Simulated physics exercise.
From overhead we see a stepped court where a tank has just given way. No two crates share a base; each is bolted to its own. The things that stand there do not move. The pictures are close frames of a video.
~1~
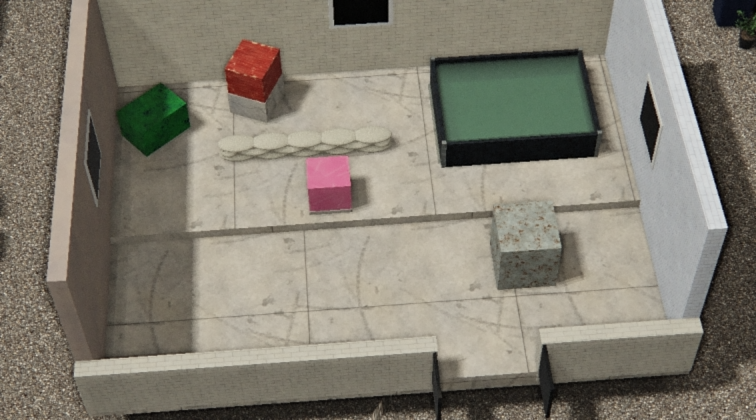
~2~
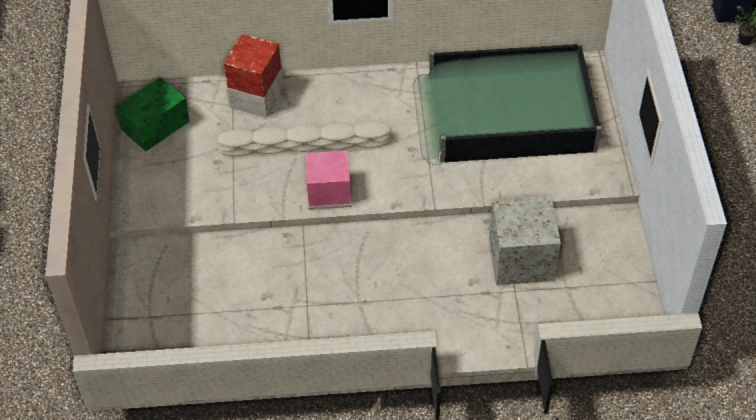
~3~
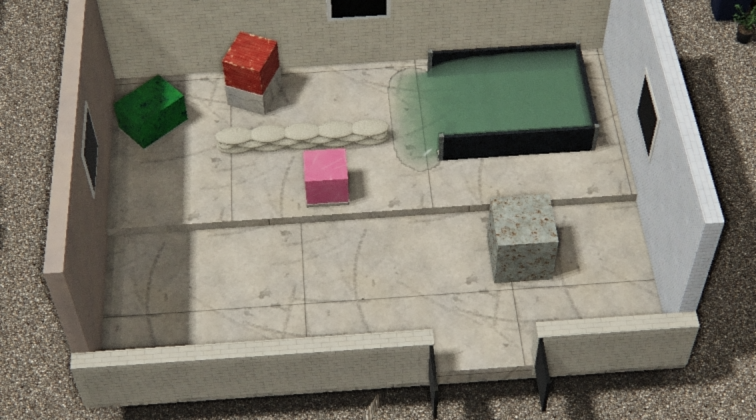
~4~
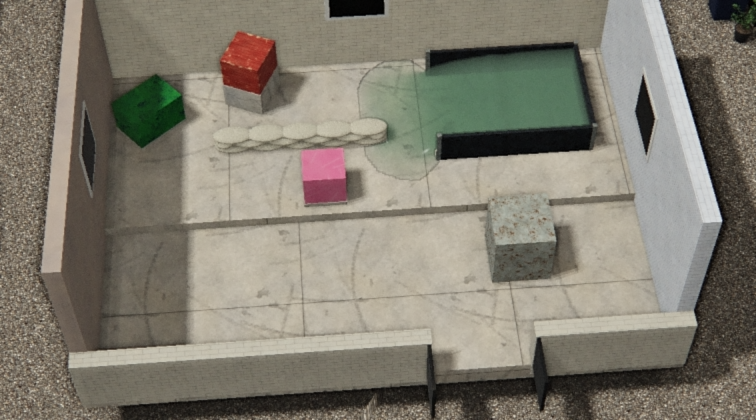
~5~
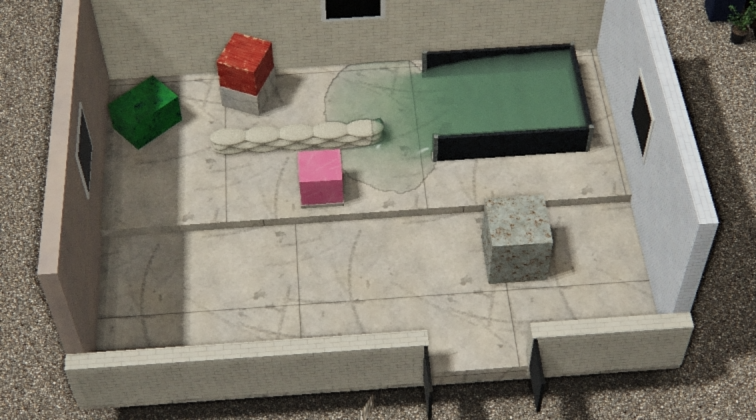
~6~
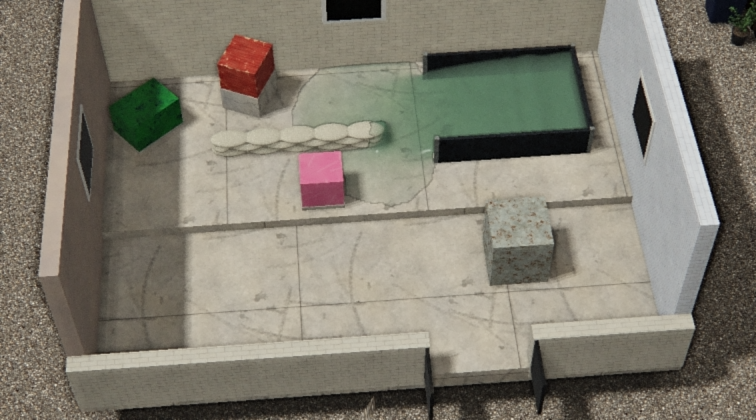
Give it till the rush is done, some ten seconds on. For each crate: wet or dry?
The pink crate will come out wet. The red crate will come out dry. The green crate will come out wet.
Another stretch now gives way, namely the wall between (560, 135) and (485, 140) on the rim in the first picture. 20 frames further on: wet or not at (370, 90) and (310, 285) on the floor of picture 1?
I'd expect the first point to stay dry and the second point to be reached.
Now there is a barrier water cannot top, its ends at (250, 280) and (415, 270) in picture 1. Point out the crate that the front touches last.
It's the crate marked green.
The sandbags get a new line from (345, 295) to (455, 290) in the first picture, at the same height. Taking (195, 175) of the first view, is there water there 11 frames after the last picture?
At that place: Submerged.
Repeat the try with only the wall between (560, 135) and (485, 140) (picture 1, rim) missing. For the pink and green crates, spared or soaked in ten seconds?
The pink one is untouched; the green one is untouched.
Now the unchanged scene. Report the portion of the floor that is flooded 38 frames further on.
About 60 %.
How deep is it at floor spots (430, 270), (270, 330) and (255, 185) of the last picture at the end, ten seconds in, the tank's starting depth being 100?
In order: About 6, 14 and 2 in a hundred.
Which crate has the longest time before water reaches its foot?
The answer here is the green one.
A moment on, water covers 20 % of the floor; the pink crate water round its plinth, the red crate water round its plinth, the green crate water round its plinth.
Next, water covers 30 % of the floor; the pink crate water round its plinth, the red crate water round its plinth, the green crate water round its plinth.
Then, water covers 45 % of the floor; the pink crate water round its plinth, the red crate water round its plinth, the green crate water round its plinth.
Later, water covers 60 % of the floor; the pink crate water round its plinth, the red crate water round its plinth, the green crate water round its plinth.
In the end, water covers 75 % of the floor; the pink crate was topped, the red crate stayed above the water, the green crate was topped.
